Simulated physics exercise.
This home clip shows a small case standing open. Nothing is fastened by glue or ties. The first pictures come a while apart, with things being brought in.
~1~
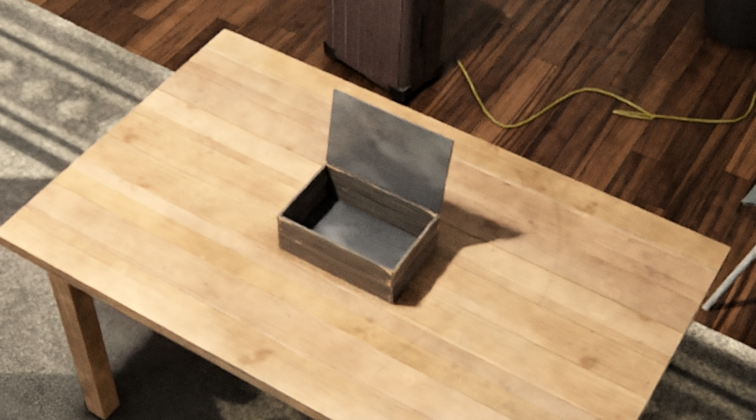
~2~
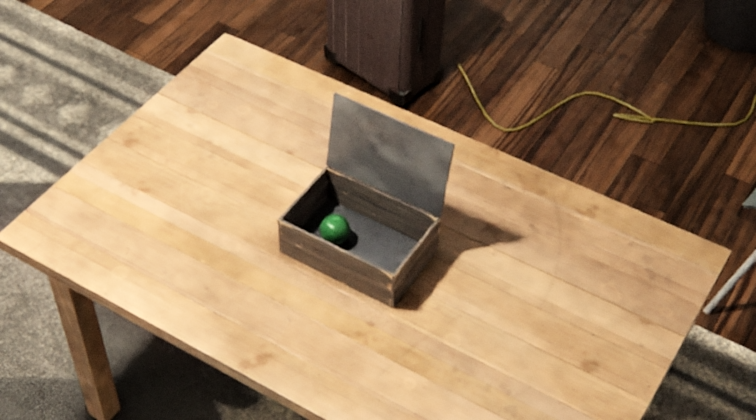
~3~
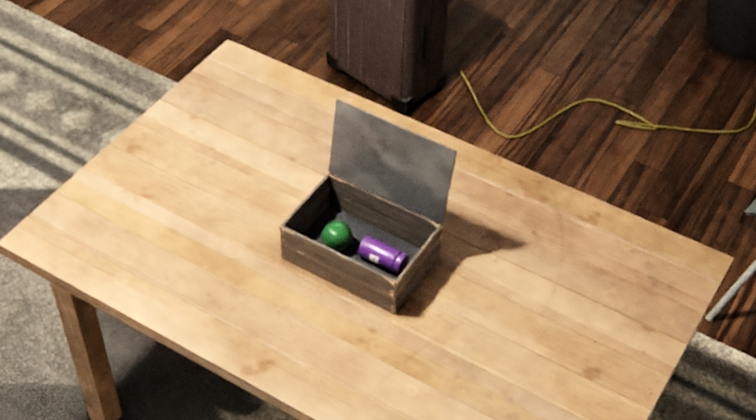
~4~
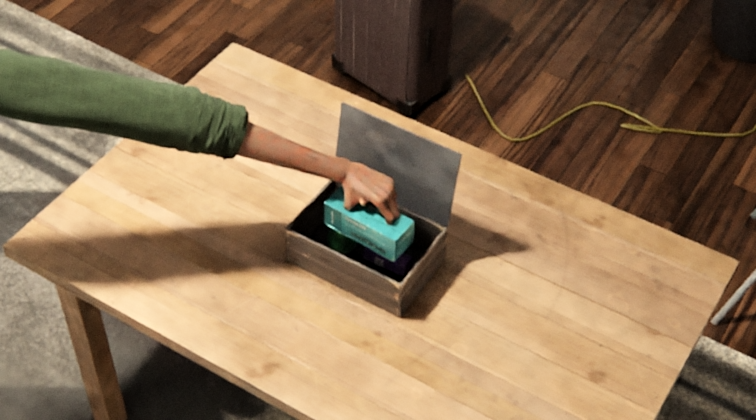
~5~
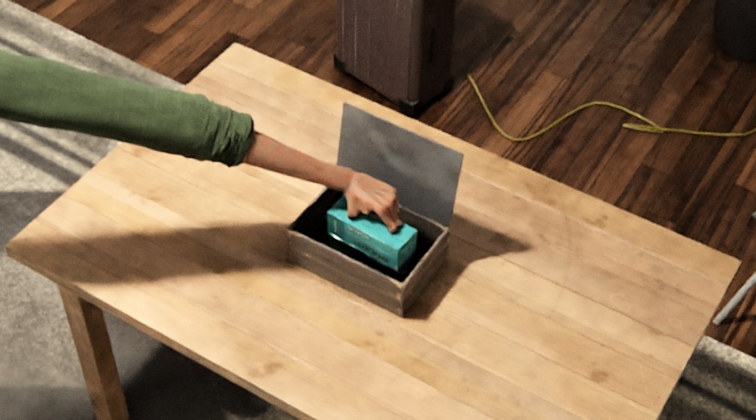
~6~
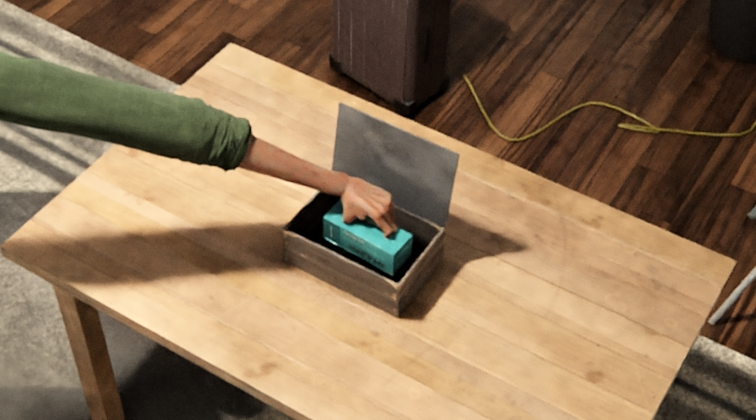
In a home with a dark wooden floor and a grey rug, a pale wooden table is seen from above at an angle. A small dark wooden case stands open on it, its grey lid raised, with a brown case and a yellow cord behind. A green apple, then a purple can appear inside, and a green-sleeved arm from the left lowers a turquoise carton into it, the view shifting very slightly.
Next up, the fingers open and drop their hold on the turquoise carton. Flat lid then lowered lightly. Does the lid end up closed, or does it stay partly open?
The lid fits.
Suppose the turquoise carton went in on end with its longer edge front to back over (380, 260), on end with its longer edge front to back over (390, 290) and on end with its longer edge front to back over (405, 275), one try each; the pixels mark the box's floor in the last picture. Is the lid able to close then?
At first it fails to shut, the second time it fails to shut, and the third time it fails to shut.
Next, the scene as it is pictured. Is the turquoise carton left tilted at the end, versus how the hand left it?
Result: It leans over.
Then, 0.40 s past the last view, turquoise carton on its side near (352, 261); green apple displaced about its own width; purple shaker displaced about its own width.
Then, 1.40 s past the last view, lid 72° above the rim; turquoise carton on its side near (350, 260); purple shaker displaced about its own width; green apple displaced about its own width.
Then, 2.10 s past the last view, lid 27° above the rim; turquoise carton on its side near (350, 260); purple shaker displaced about its own width; green apple displaced a little.
Finally, lid shut; down or leaning hard in the box, turquoise carton; moved from the start, purple shaker; green apple still in place. Final places as the last picture's camera would see them, turquoise carton near (350, 260).
